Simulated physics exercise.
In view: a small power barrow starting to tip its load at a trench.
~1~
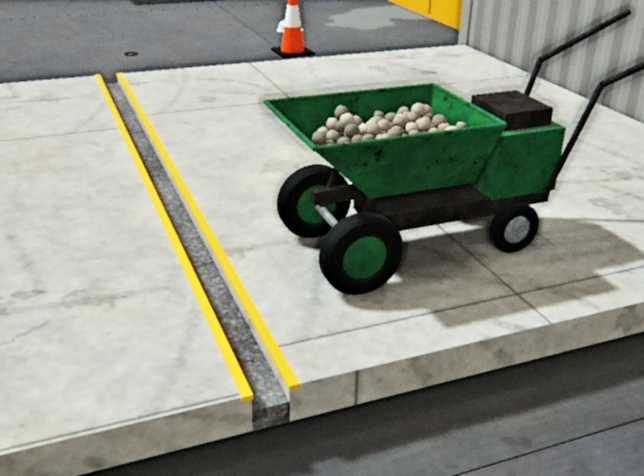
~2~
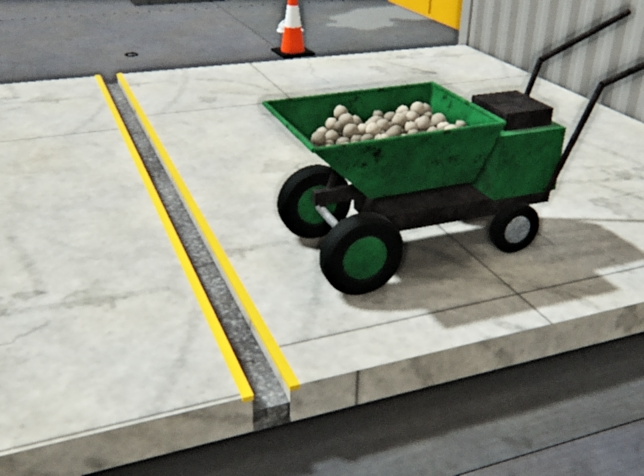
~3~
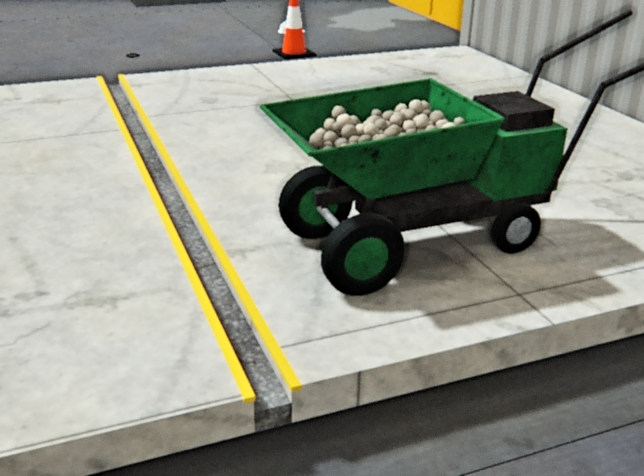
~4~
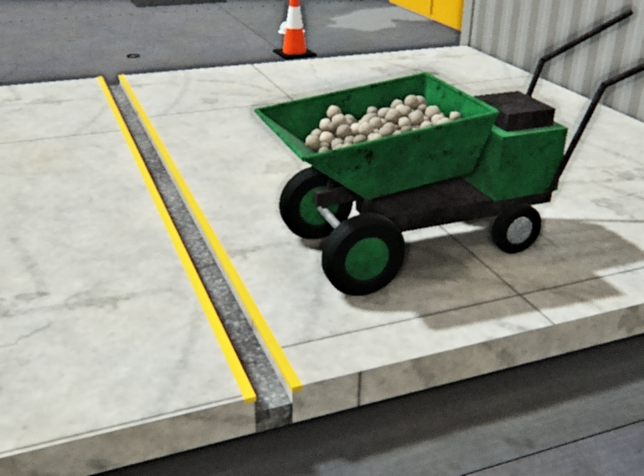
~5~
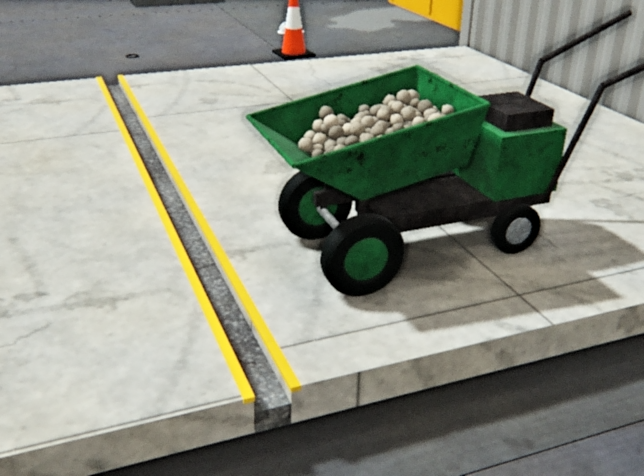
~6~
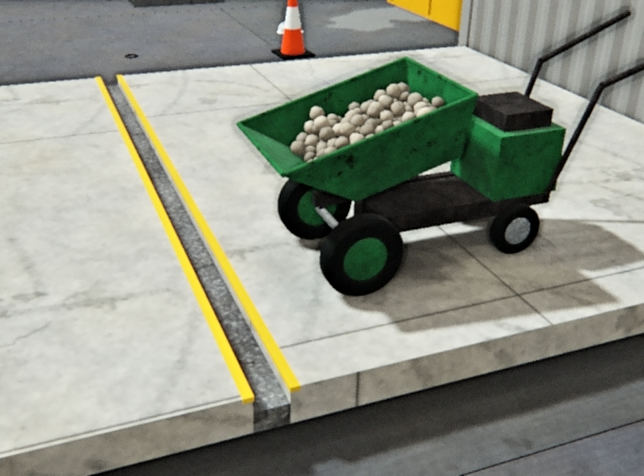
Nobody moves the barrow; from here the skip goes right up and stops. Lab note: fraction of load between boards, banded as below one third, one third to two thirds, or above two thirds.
Okay, so the amount in the trench ends shy of the one-third mark.
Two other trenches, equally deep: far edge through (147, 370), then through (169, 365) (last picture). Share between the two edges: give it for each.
First case 80 %, second case 70 %.
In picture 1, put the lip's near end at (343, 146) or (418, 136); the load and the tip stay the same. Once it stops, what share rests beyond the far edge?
The first stop gives 40 per cent; the second gives 10 per cent.
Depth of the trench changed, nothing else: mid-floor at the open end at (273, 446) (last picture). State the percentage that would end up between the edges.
Estimated share: Approx. 20 %.
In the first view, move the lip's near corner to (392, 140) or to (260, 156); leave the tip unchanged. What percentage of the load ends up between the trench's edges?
Roughly 30 per cent, and 0 per cent.
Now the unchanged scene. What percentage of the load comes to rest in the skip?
I'd say close to 25 percent.
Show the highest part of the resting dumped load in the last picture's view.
Top at rest: Roughly (172, 263).
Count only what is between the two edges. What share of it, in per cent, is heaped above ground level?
35 in a hundred.
Soon after the last picture, skip tipped steeply; all in the skip.
A little later, skip tipped right over; about half in the skip; a small part in or heaped over the trench; about a third beyond it; a stray few falling.
Later still, skip tipped right over; about a quarter in the skip; a small part in or heaped over the trench; about two thirds beyond it.
At rest, skip tipped right over; about a quarter in the skip; a small part in or heaped over the trench; about two thirds beyond it.
